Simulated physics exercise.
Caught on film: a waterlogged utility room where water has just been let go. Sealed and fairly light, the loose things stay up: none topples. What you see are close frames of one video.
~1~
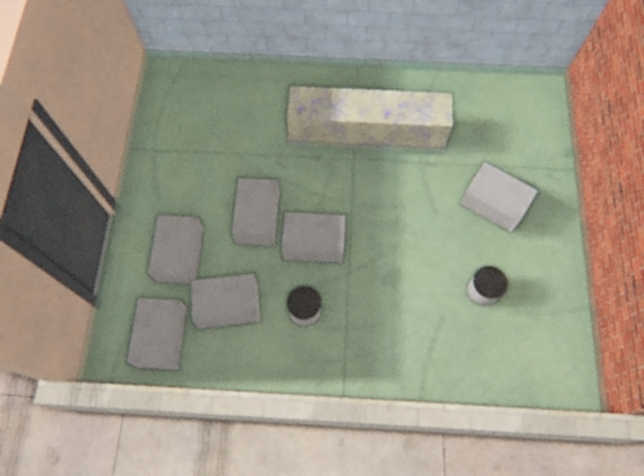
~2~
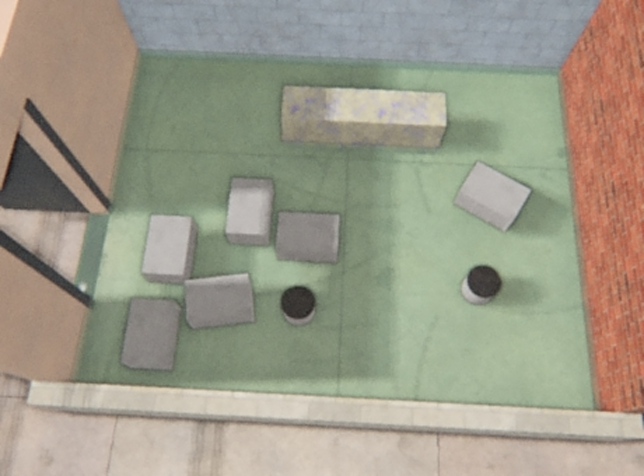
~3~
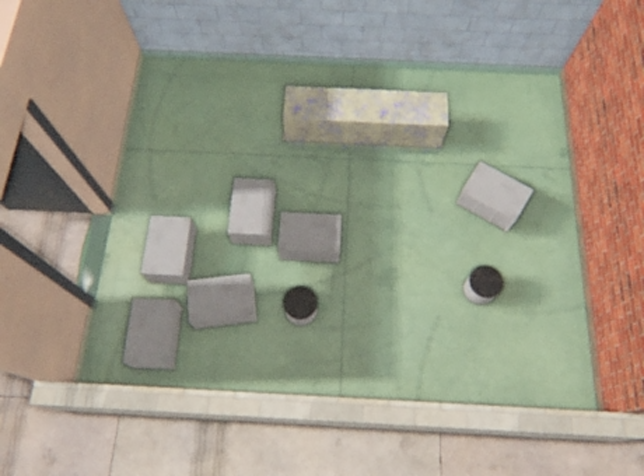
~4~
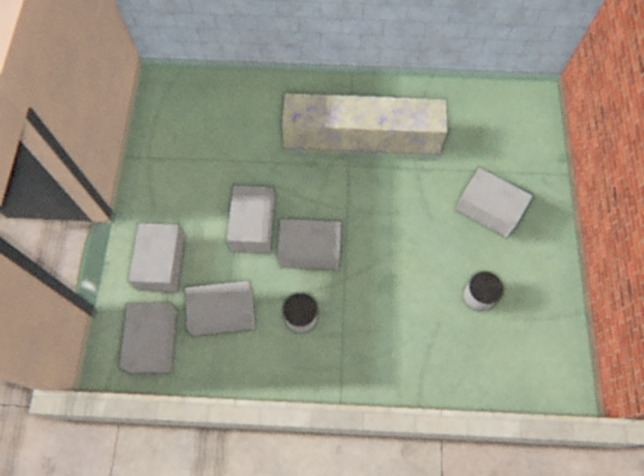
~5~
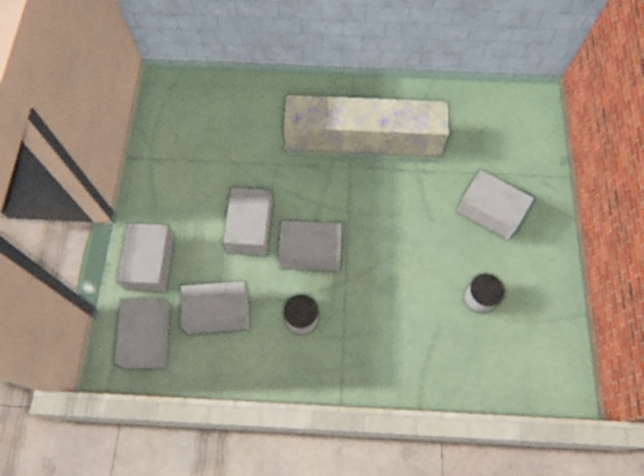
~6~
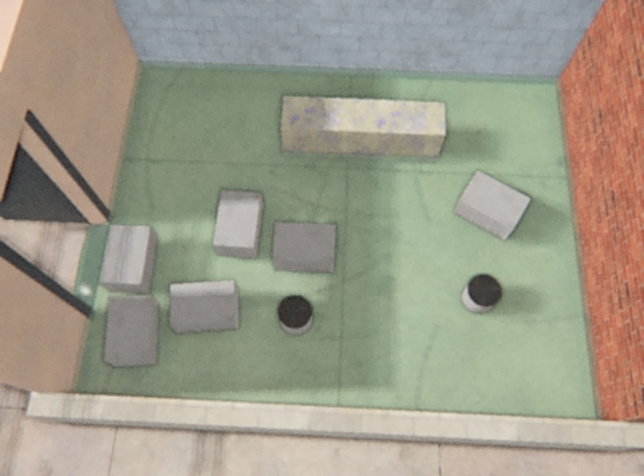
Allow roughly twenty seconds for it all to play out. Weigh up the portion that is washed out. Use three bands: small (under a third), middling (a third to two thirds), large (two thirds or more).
Large.
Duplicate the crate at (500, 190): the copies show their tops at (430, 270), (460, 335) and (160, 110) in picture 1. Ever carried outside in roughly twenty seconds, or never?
Well, taking each in turn, that's never removed, never removed and finally lost to the flow.
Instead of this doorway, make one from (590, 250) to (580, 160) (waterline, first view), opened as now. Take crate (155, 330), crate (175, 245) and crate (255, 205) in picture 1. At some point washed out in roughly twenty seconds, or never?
The first doesn't get out, the second doesn't get out, the last doesn't get out.
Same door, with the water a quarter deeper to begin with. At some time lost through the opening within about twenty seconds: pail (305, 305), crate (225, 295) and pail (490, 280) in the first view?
In sequence they are removed, removed and not removed.
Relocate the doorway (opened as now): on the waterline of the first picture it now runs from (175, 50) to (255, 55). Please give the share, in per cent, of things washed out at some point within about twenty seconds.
Roughly 40 in a hundred.
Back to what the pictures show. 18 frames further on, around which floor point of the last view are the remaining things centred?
Mean position: Approx. (318, 279) px.
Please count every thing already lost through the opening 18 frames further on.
Count: 4.
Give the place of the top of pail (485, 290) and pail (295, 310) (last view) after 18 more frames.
(438, 292) and (177, 309), give or take.
A moment on, 1 of 8 are out; 7 afloat.
Next, 4 of 8 are out; 4 afloat.
Later, 6 of 8 are out; 2 afloat.
In the end, 6 of 8 are out; 2 afloat.
